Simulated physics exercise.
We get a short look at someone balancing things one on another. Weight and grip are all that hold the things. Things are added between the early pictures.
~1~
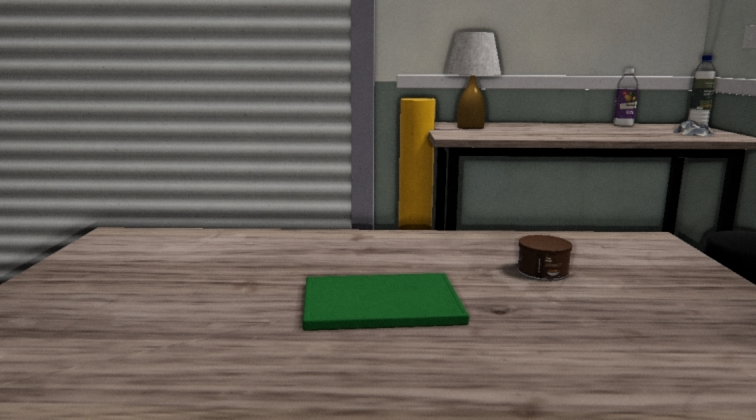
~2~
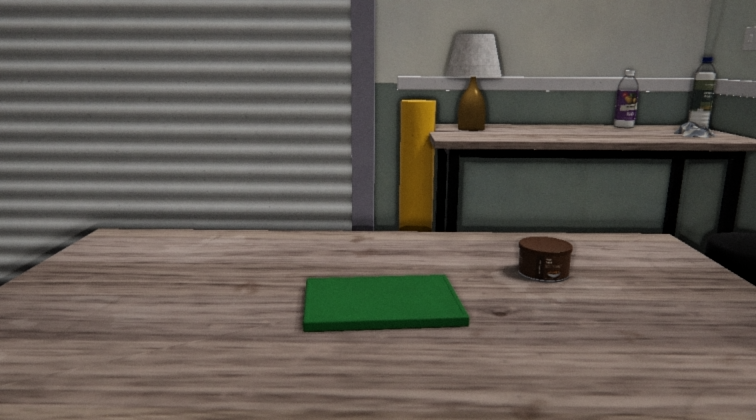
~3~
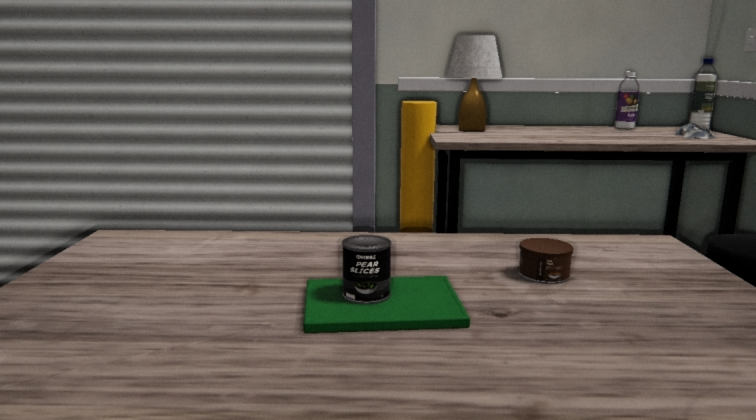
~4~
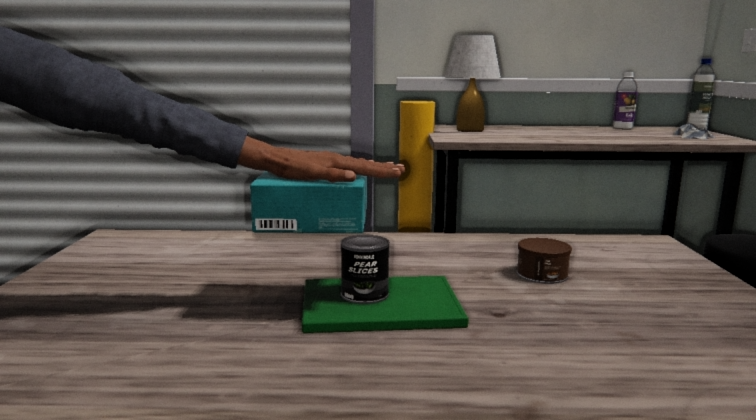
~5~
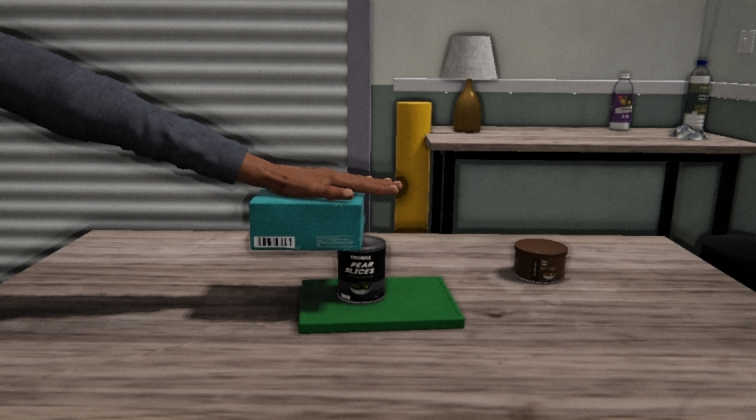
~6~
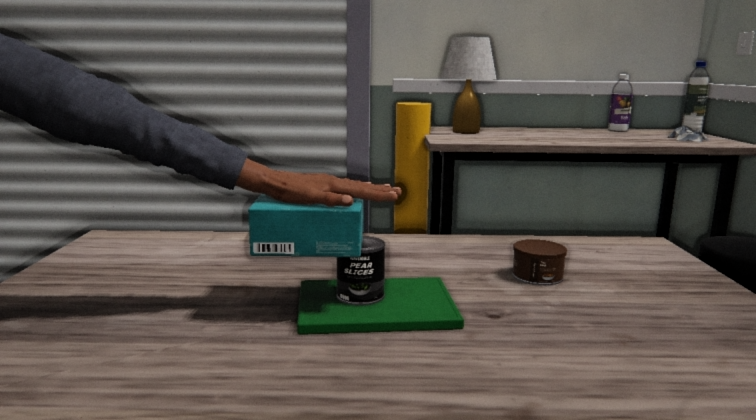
A black tin of pear slices appeared on a green tray on the wooden table, then a hand reached in from the left and lowered a turquoise box onto it, keeping hold of the box.
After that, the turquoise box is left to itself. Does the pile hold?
It doesn't stay upright.
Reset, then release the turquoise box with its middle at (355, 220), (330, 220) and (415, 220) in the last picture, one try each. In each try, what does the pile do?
The pile remains standing the first time, collapses the second time and collapses the third time.
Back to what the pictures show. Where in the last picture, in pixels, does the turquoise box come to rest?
At about (266, 258).
Then, 0.30 s after the last picture, turquoise box now fallen.
Then, 0.90 s after the last picture, things are still on the move.
At rest, fallen, turquoise box; the other 3 in place. Seen from the same camera at the end, turquoise box near (266, 257). The pile loses its balance.
